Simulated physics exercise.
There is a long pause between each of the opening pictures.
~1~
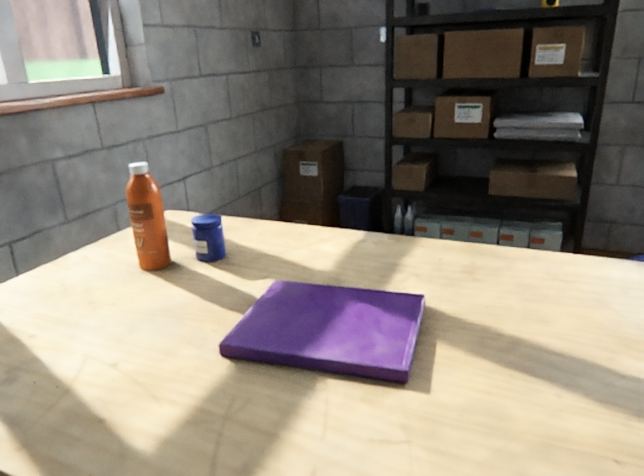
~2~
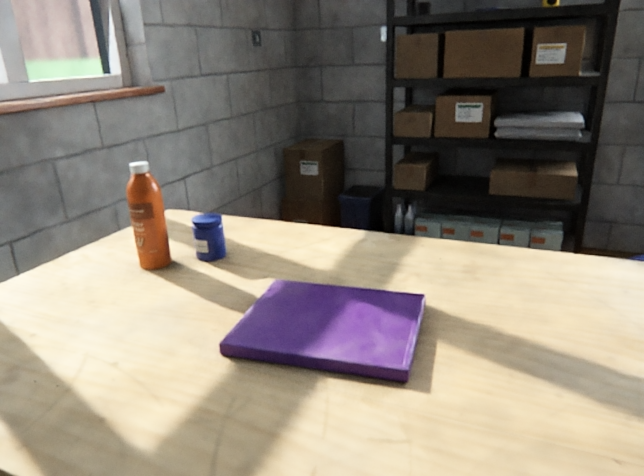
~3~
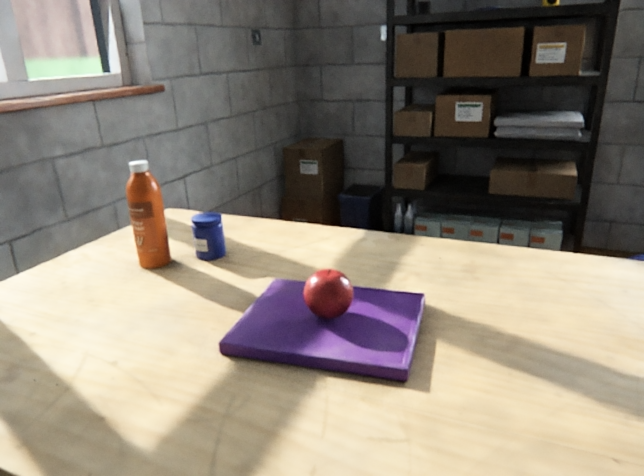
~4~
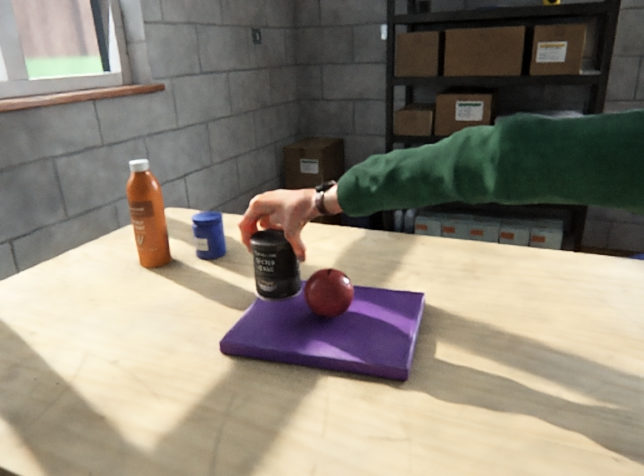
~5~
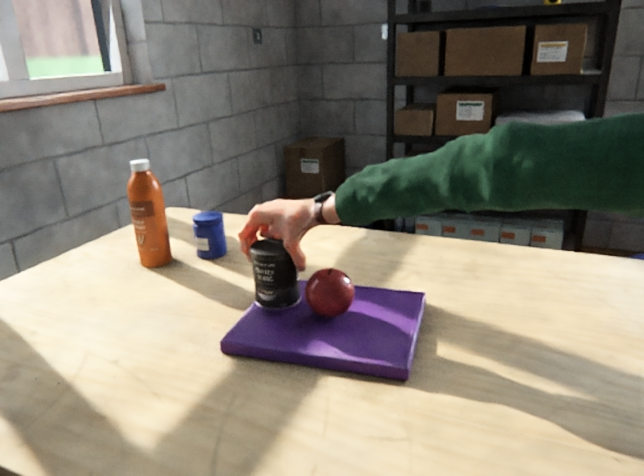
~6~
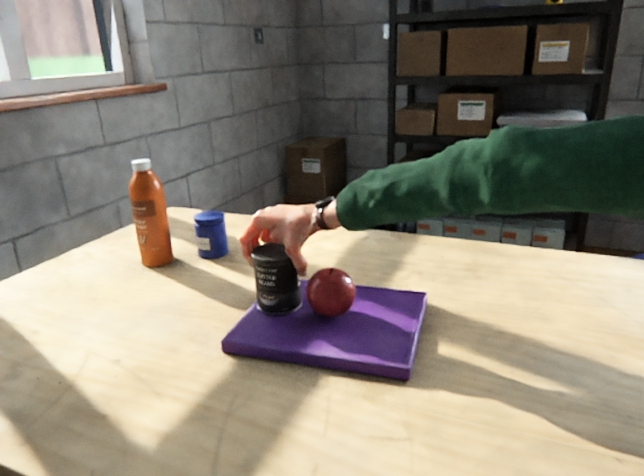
Garage workbench with a red ball appearing on a purple tray, then a green-sleeved arm lowering a black pot beside it.
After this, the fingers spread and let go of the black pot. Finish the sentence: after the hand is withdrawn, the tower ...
The tower stays upright.
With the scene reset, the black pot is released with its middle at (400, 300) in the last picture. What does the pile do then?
After that, the pile stays intact.
Then, 0.30 s on from there, no change.
Then, 0.70 s on from there, black pot resting near (278, 278).
In the end, all 5 unmoved. At the end, from the last picture's camera, black pot near (278, 278). The pile holds.
